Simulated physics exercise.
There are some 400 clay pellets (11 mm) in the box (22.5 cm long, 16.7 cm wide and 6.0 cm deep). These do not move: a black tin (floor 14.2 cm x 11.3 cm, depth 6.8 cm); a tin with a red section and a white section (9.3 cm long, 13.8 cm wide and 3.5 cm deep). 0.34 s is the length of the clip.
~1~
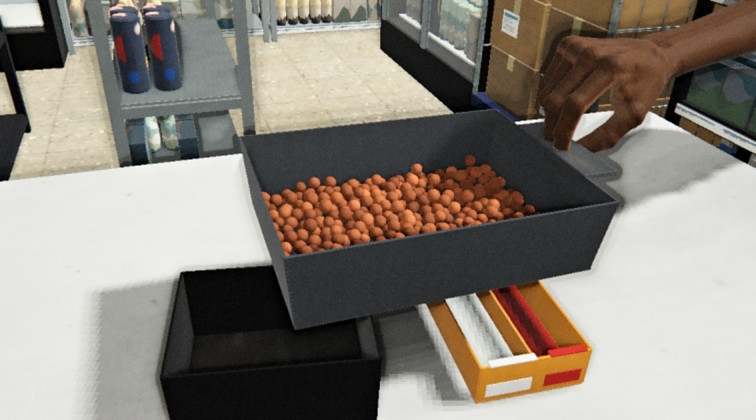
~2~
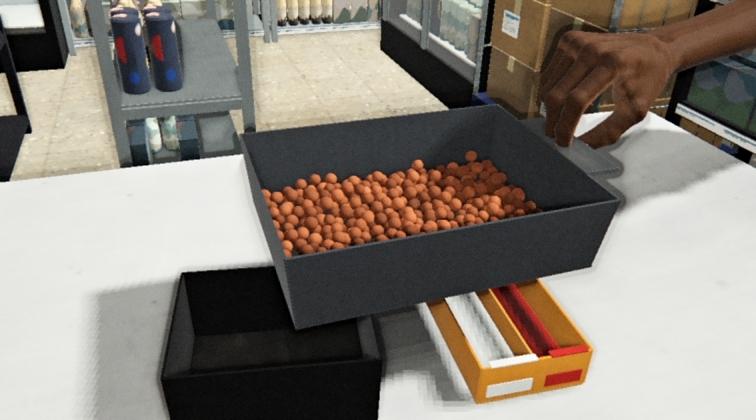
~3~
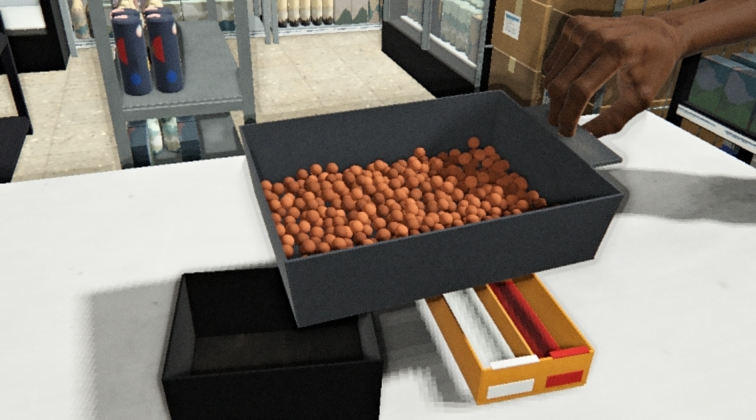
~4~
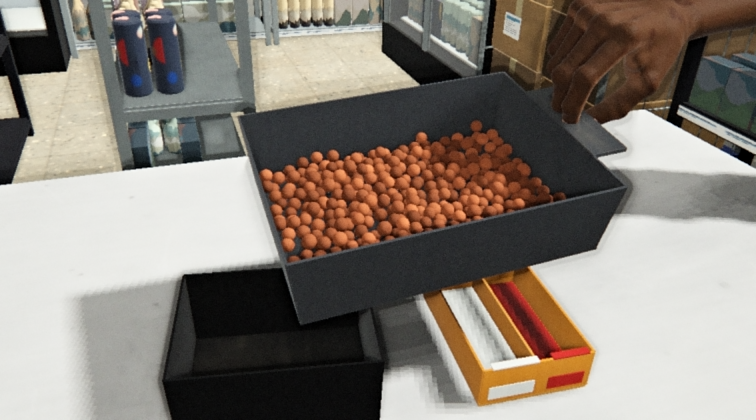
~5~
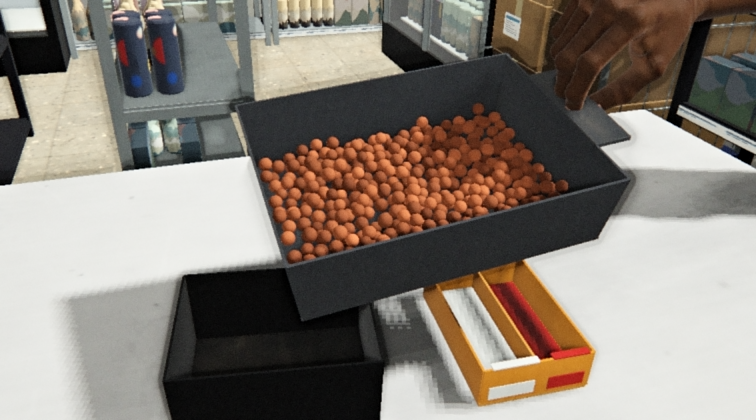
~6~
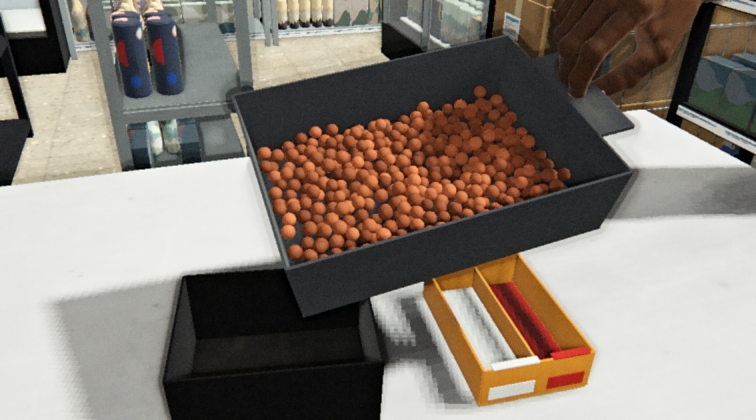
A dark box of brown pellets gradually tilts toward the front left beside a hand.
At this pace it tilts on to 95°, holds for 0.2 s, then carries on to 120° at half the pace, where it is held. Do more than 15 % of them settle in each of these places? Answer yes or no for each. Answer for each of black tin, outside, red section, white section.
Black tin - no, outside - yes, red section - no, white section - no.
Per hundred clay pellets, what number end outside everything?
Estimate: About 100 %.
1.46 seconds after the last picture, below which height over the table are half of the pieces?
20 cm, give or take.
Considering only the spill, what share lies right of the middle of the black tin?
30 %, give or take.
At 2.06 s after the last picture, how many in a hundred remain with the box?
I'd put it close to 15 in a hundred.
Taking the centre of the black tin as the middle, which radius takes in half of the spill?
14 cm.
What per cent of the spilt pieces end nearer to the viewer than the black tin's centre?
Share: About 100 %.
Then, 0.79 s after the last picture, tilt 65 degrees; box 100 %; middle of all pieces near (411, 123).
Then, 1.46 s after the last picture, tilt 95 degrees; box 80 %, outside 5 %, in the air 10 %; middle of all pieces near (374, 221).
Then, 2.06 s after the last picture, tilt 109 degrees; box 15 %, outside 80 %, in the air 5 %.
Then, 2.65 s after the last picture, tilt 120 degrees; outside 100 %.
In the end, box 0 %, white section 0 %, outside 100 %, black tin 0 %, red section 0 %.
